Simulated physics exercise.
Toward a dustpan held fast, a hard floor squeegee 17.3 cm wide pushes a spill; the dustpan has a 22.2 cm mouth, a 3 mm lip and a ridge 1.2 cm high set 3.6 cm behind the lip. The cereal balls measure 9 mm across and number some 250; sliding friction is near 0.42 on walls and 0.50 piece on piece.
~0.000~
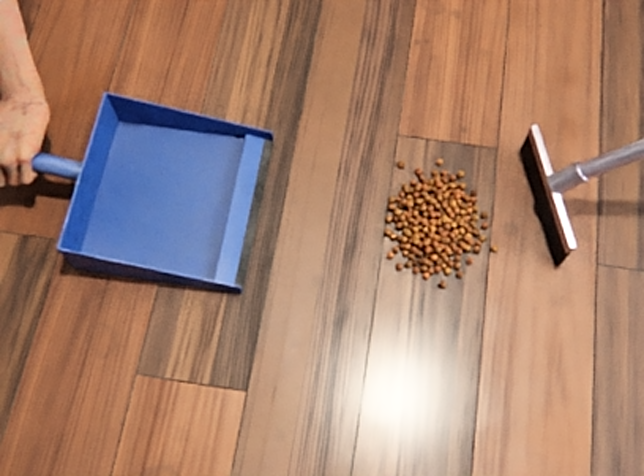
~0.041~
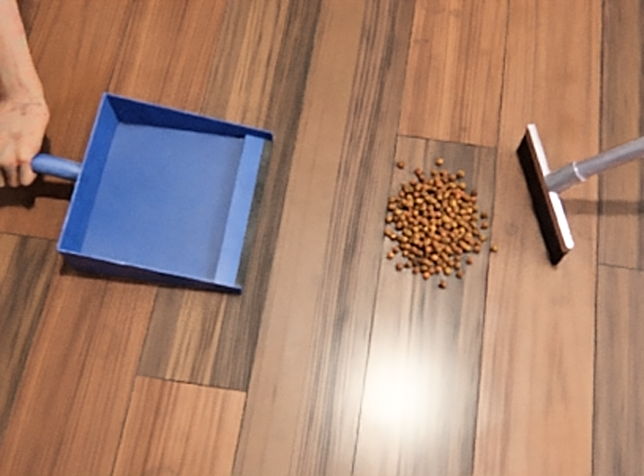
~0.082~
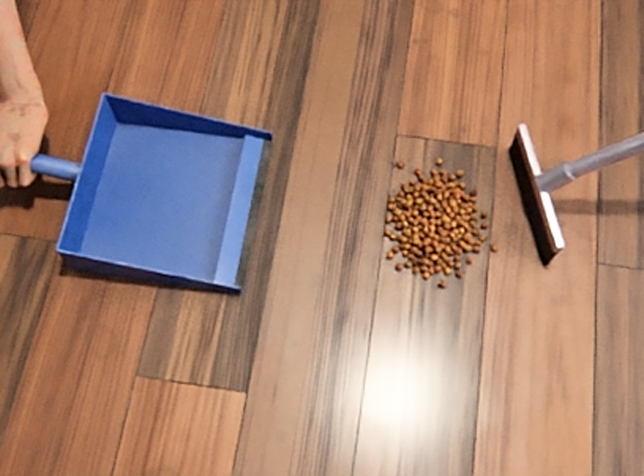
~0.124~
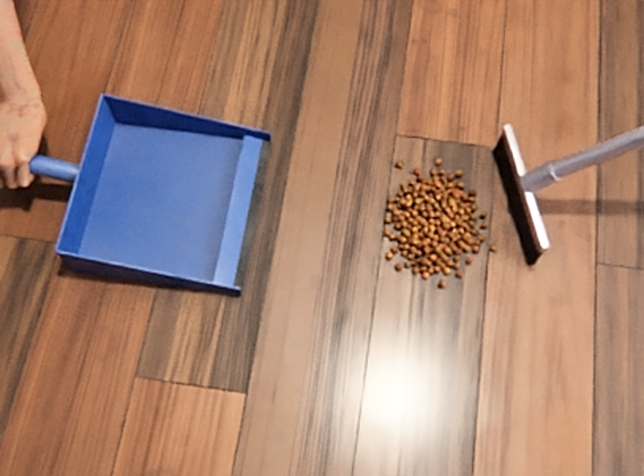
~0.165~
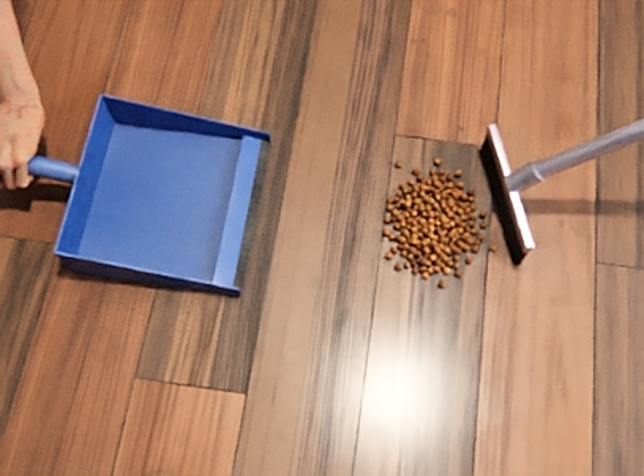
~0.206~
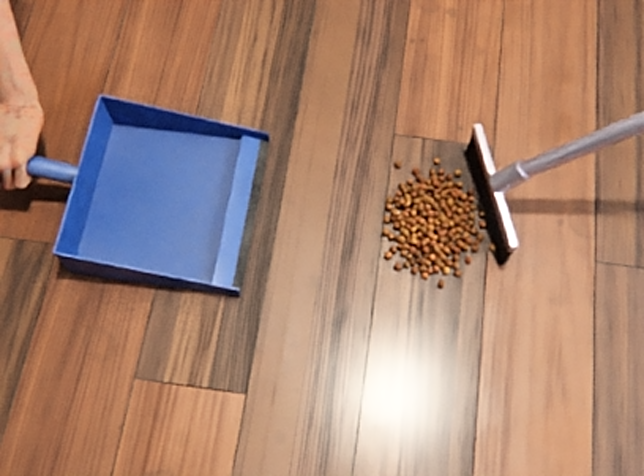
A hand holds a blue dustpan still while a squeegee slides left to brown cereal balls.
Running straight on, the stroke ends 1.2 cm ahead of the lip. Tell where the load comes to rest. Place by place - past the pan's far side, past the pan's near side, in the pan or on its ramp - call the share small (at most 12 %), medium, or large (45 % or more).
Past the pan's far side - small, past the pan's near side - small, in the pan or on its ramp - medium.
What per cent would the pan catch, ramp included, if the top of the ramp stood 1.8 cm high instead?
15 per cent.
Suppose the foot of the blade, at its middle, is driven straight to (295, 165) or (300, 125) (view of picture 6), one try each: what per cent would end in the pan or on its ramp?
Around 0 per cent, and around 0 per cent.
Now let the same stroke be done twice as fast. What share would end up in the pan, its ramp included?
It would be near 30 per cent.
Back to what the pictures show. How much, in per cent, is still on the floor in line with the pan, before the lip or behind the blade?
It comes to some 80 percent.
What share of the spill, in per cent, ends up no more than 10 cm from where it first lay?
The figure is some 15 percent.
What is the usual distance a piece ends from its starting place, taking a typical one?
Somewhere around 22 centimetres.
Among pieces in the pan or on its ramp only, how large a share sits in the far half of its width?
I'd say near 60 per cent.
After 0.50 s, middle of the blade 17 cm from the lip; 0 % over the lip, far side 0 %, near side 0 %.
Then, at 0.69 s, middle of the blade 9 cm from the lip; 0 % over the lip, far side 0 %, near side 0 %.
After 1.00 s, middle of the blade 4 cm from the lip; 15 % over the lip, far side 0 %, near side 0 %.
By 1.3 s all is still; far side 0 %, near side 0 %, pan 15 %, in front of the lip or behind the blade 80 %.
